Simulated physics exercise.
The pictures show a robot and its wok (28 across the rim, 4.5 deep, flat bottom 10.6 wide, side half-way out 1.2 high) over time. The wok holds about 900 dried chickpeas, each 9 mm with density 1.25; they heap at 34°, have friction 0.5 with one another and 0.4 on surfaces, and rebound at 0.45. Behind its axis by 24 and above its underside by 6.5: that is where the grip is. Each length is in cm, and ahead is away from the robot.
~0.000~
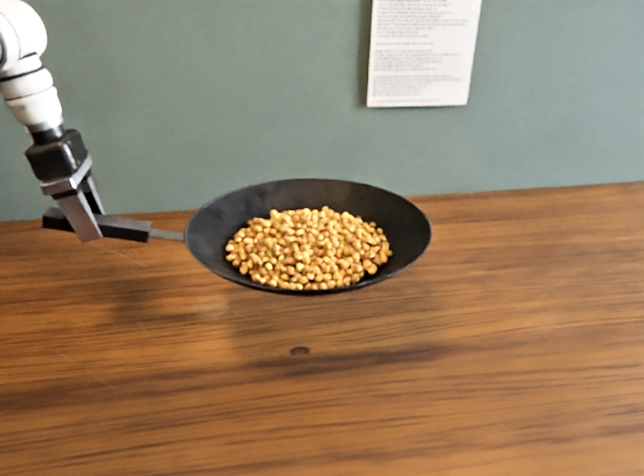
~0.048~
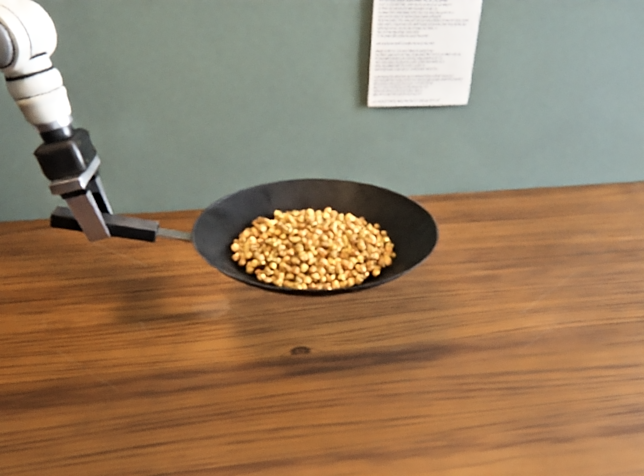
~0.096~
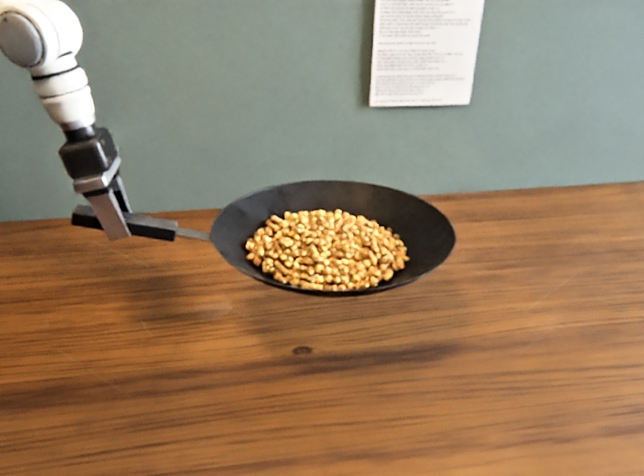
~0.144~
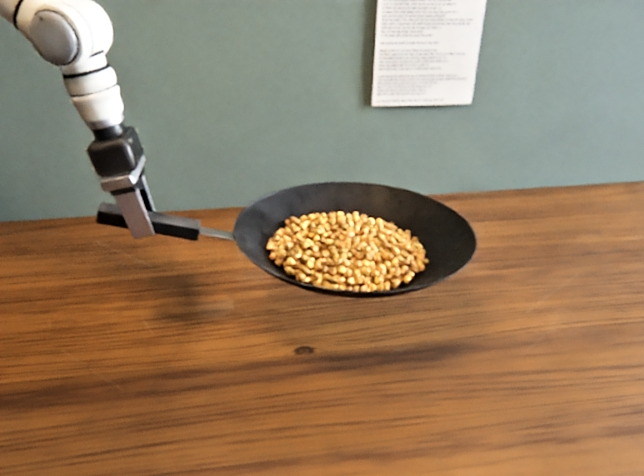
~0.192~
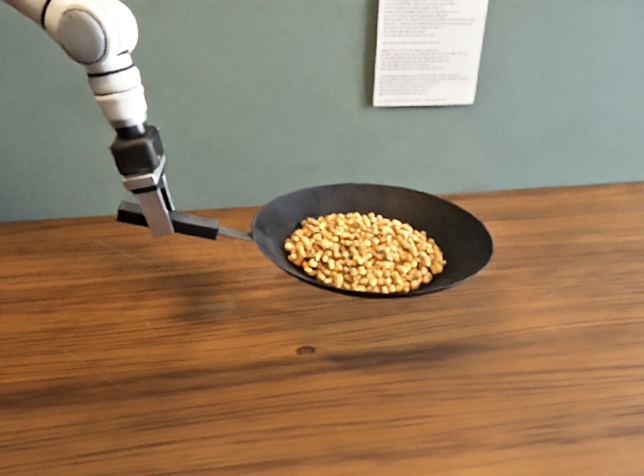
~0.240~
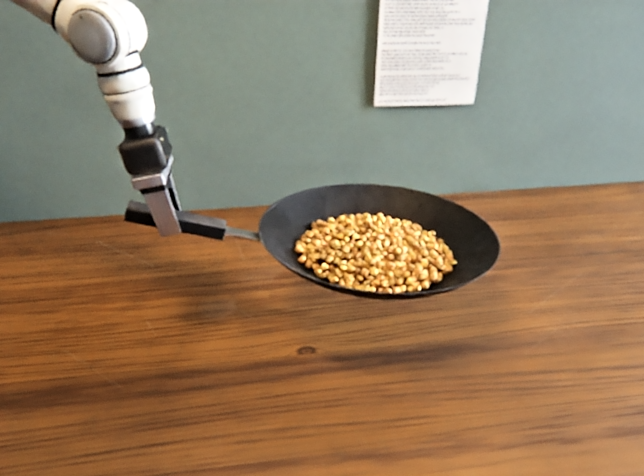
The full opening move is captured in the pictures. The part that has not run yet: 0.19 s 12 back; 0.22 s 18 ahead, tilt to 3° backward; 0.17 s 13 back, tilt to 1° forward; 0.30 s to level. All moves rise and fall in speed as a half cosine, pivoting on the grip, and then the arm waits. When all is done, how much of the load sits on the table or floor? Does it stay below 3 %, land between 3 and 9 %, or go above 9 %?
It lands between 3 and 9 %.
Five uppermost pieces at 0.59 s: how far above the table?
I'd put it close to 20 cm.
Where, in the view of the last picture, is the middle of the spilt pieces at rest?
Around (379, 318).
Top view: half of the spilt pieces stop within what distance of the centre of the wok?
About 16 cm out from the centre.
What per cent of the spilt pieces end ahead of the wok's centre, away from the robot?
Close to 70 % of the spill.
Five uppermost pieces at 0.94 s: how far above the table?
Estimate above table: About 16 centimetres.
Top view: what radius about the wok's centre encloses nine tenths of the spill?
I'd put it at about 40 centimetres.
After 0.59 s, tilted 2° backward, highest piece 20 above the table; 768 in the wok, 11 on the table or floor, 121 in flight or on a rim.
After 0.94 s, level, highest piece 16 above the table; 851 in the wok, 30 on the table or floor, 19 in flight or on a rim.
After 1.32 s, level, highest piece 15 above the table; 851 in the wok, 49 on the table or floor.
After 2.37 s, level, highest piece 15 above the table; 851 in the wok, 49 on the table or floor.
At rest, 851 in the wok, 49 on the table or floor. That is 5 % on the table or floor.
